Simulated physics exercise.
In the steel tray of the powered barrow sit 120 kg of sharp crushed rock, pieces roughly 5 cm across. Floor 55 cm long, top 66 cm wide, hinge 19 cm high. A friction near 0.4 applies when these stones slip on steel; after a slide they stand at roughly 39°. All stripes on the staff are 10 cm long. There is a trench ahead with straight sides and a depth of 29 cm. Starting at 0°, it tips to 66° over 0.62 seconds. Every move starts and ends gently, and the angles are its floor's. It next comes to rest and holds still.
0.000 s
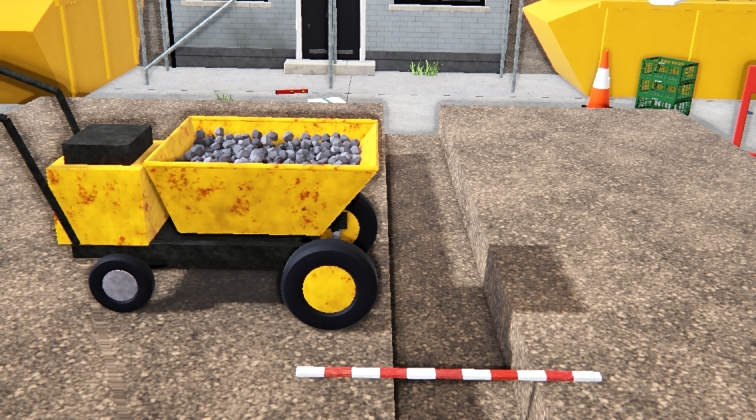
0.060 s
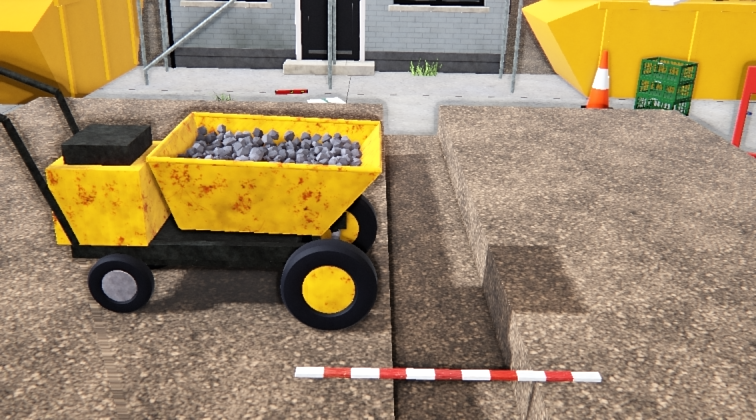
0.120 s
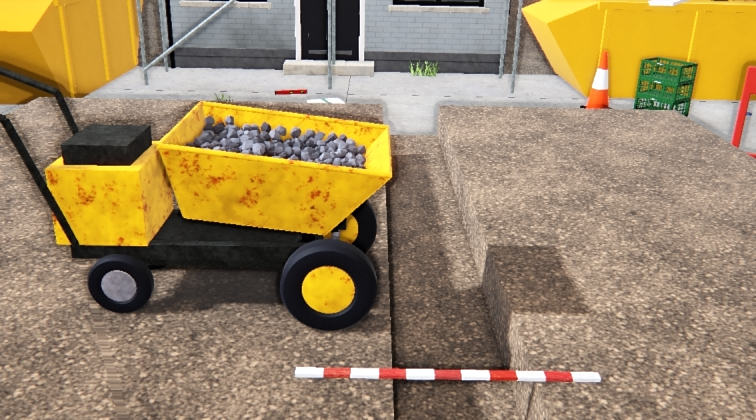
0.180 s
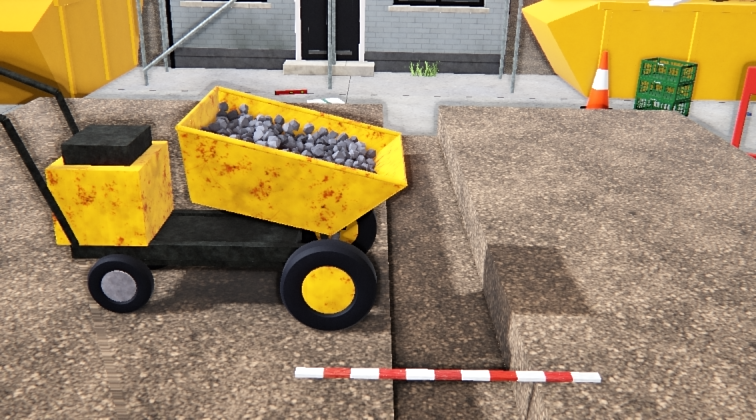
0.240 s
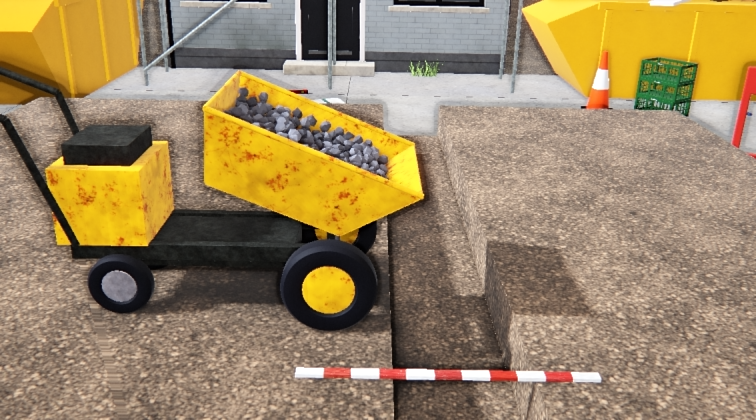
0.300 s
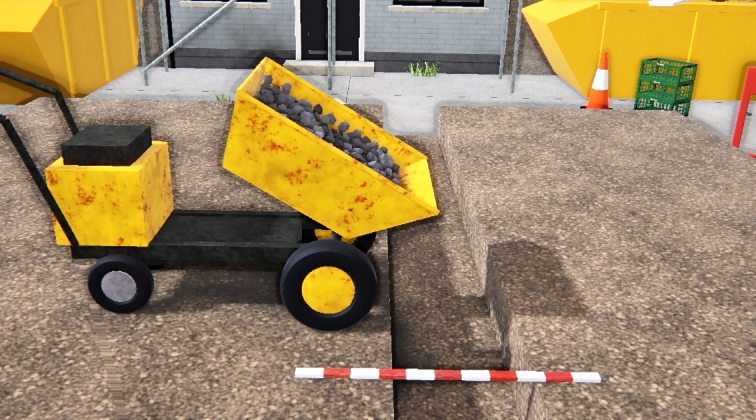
In this clip, a yellow, rust-marked tray full of grey stones on a small wheeled machine starts out level beside a trench, then its left end rises steadily, tilting the tray steeply down toward the right.
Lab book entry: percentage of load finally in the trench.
Approx. 44 percent.
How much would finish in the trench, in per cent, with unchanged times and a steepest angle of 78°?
Around 65 per cent would finish in the trench.
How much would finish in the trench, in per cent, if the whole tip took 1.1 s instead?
It would be near 50 percent.
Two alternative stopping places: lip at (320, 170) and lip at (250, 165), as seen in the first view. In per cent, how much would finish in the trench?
From the first spot near 65, from the second near 50 per cent.
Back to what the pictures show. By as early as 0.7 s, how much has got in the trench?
Some 5 per cent of the load by that point.
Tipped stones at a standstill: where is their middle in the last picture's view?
Roughly at pixel (489, 335).
After 0.5 s the floor is at 55°; 100 % in the tray; the foremost stones are at (430, 218).
After 0.7 s the floor is at 66°; 94 % in the tray, 6 % in the trench; the foremost stones are at (506, 281).
After 1.1 s the floor is at 66°; 50 % in the tray, 26 % in the trench, 23 % past the trench; the foremost stones are at (636, 300).
After 3.0 s the floor is at 66°; 33 % in the tray, 44 % in the trench, 23 % past the trench; the foremost stones are at (703, 298).
